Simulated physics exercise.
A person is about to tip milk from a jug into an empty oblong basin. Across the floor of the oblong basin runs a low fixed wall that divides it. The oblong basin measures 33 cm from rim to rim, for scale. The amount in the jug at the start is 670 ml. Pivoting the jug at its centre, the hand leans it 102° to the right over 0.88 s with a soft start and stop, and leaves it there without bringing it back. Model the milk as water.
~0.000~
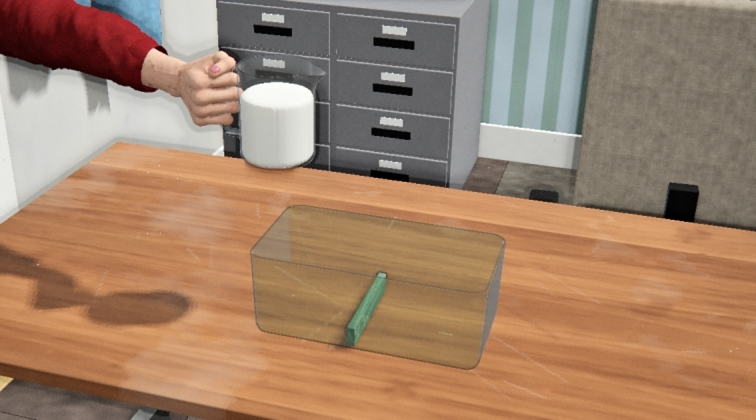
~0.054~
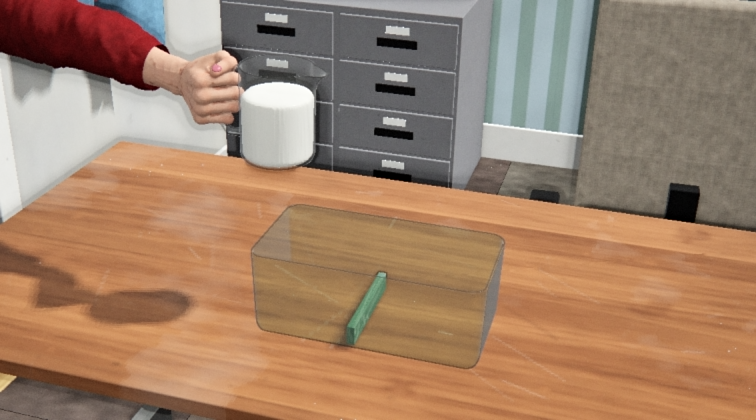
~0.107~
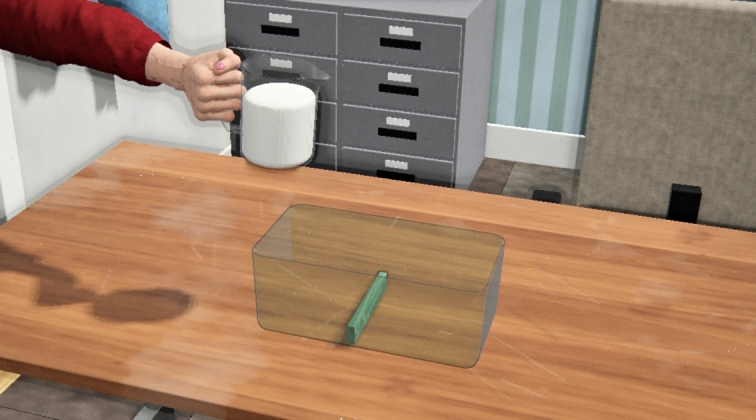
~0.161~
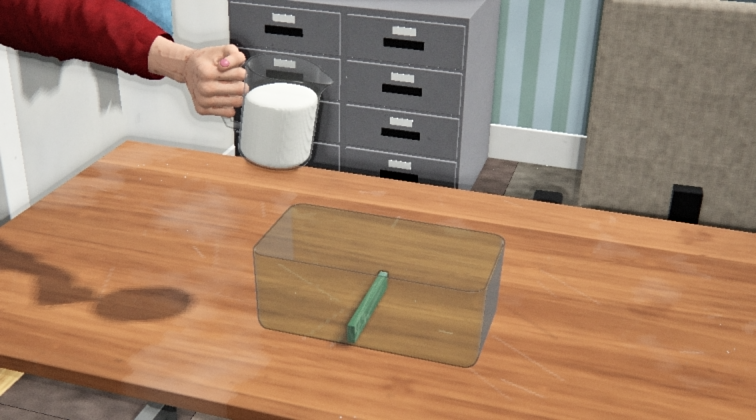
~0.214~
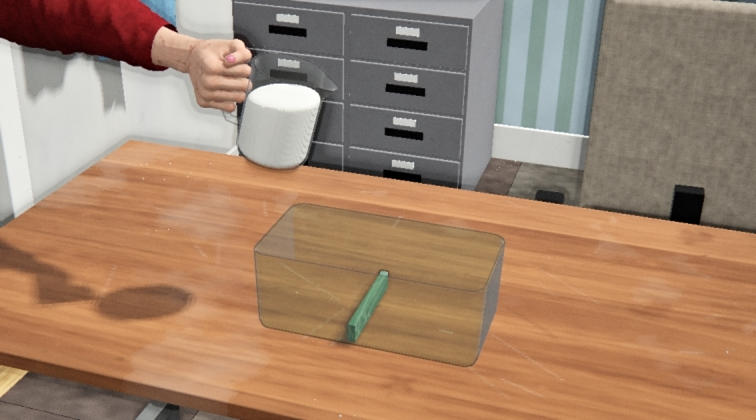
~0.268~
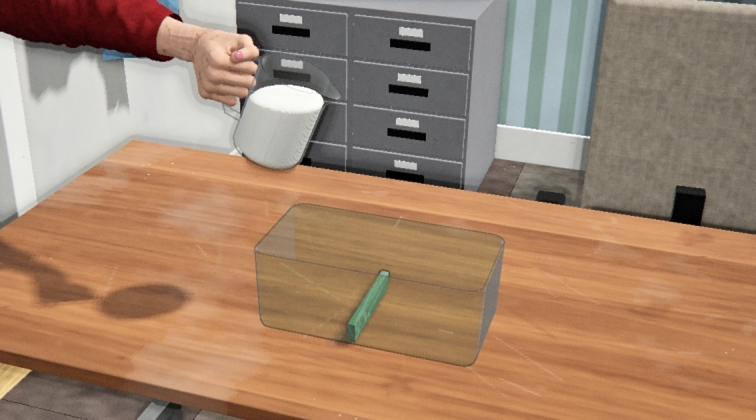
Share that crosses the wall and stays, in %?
80 %.
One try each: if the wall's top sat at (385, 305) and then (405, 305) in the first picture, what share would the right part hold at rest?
Respectively close to 35 and 10 %.
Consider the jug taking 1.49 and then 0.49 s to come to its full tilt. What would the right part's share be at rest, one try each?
First 80, then 80 per cent.
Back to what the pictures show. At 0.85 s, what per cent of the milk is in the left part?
About 3 percent.
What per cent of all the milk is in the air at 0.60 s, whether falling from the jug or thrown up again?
Close to 16 in a hundred.
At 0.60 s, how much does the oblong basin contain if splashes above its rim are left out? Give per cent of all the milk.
The basin holds roughly 1 in a hundred parts at that moment.
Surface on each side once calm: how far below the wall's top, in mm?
About 24 mm on the left, about 10 mm on the right.
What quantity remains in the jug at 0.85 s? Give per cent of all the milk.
Close to 32 in a hundred.
After 0.60 s the tilt is 79° and 84 per cent is still to pour, 0 is left of the wall and 1 right of it.
After 0.85 s the tilt is 102° and 32 per cent is still to pour, 3 is left of the wall and 38 right of it.
After 1.10 s the tilt is 102° and 7 per cent is still to pour, 8 is left of the wall and 76 right of it.
After 1.38 s the tilt is 102° and 1 per cent is still to pour, 14 is left of the wall and 82 right of it.
In the end 18 per cent lies left of the wall, 80 right of it and 2 outside.
